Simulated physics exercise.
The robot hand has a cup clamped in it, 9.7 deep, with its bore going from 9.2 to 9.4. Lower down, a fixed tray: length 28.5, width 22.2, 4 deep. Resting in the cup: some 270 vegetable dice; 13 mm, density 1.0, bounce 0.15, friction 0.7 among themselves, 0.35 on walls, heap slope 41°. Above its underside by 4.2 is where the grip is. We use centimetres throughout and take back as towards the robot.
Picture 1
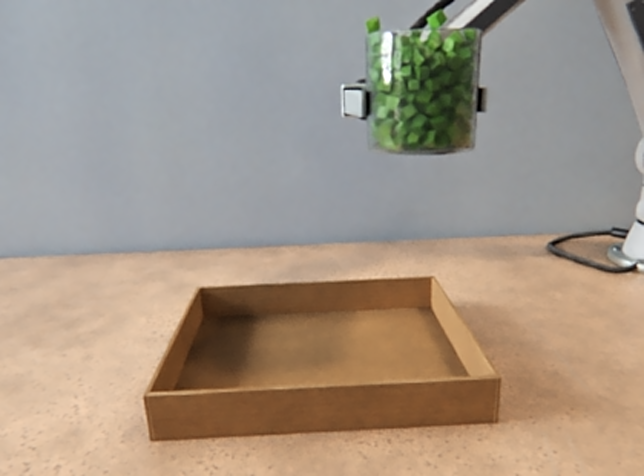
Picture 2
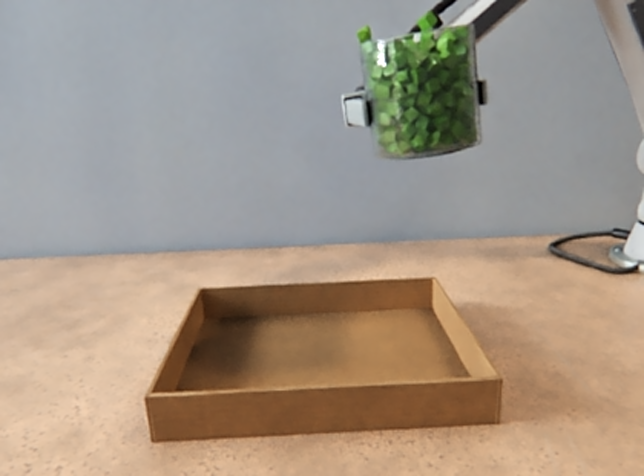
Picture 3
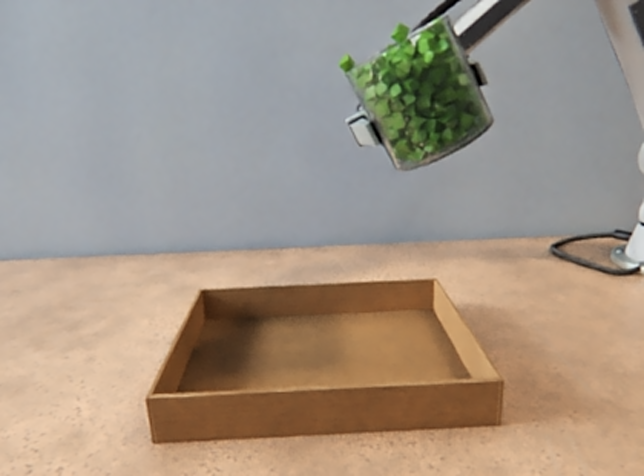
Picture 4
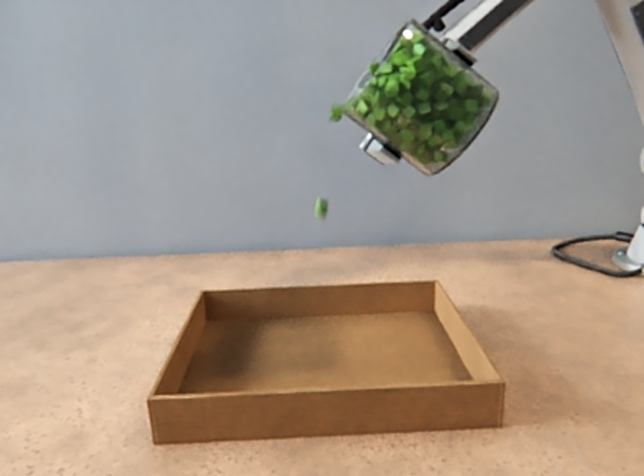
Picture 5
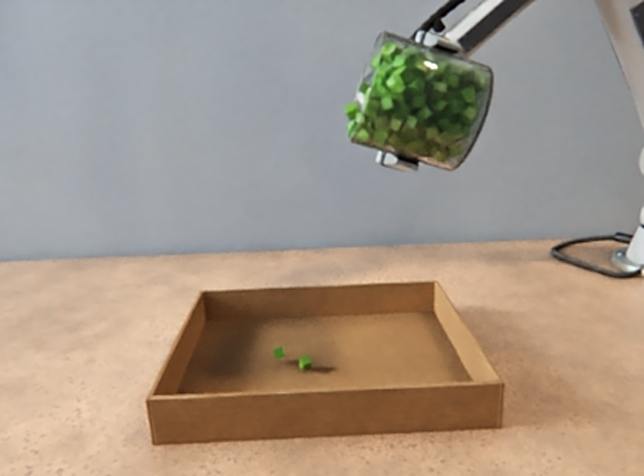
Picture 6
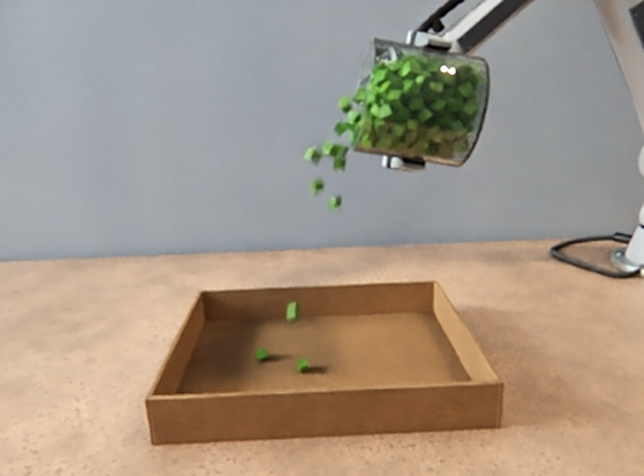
Above a speckled tan surface against a grey wall, a robot arm holds a clear cup heaped with green cubes over an empty shallow brown tray. The arm tips the cup steadily to the left, and a couple of cubes drop into the tray, then a small cluster tumbles from the rim.
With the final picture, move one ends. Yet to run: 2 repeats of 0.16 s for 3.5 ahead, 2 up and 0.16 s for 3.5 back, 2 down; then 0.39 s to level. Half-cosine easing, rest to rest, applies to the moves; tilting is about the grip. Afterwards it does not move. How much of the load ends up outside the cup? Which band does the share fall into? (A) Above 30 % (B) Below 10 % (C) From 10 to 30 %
A, above 30 %.
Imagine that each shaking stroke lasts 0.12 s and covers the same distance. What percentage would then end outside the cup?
I'd expect close to 70 per cent then.
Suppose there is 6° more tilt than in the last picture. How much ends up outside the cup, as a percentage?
About 55 %.
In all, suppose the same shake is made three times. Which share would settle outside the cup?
Approx. 50 per cent.
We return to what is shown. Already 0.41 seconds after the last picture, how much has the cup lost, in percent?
I'd put it at some 25 per cent at that point.
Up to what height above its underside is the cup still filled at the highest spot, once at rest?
I'd say near 8.5 cm from the bottom.
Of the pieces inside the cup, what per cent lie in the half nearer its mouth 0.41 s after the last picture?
Roughly 50 per cent.
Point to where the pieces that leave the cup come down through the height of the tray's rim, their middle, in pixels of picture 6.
About at (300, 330).
Then, 0.41 s after the last picture, tilted 79° forward, highest piece 30 above the table; 208 in the cup, 52 in the tray, 9 in flight or on a rim.
Then, 0.82 s after the last picture, tilted 43° forward, highest piece 29 above the table; 163 in the cup, 104 in the tray, 2 in flight or on a rim.
Then, 1.23 s after the last picture, level, highest piece 30 above the table; 163 in the cup, 106 in the tray.
Then, 2.28 s after the last picture, level, highest piece 30 above the table; 163 in the cup, 106 in the tray.
Final count, 163 in the cup, 106 in the tray. That is 39 % outside the cup.
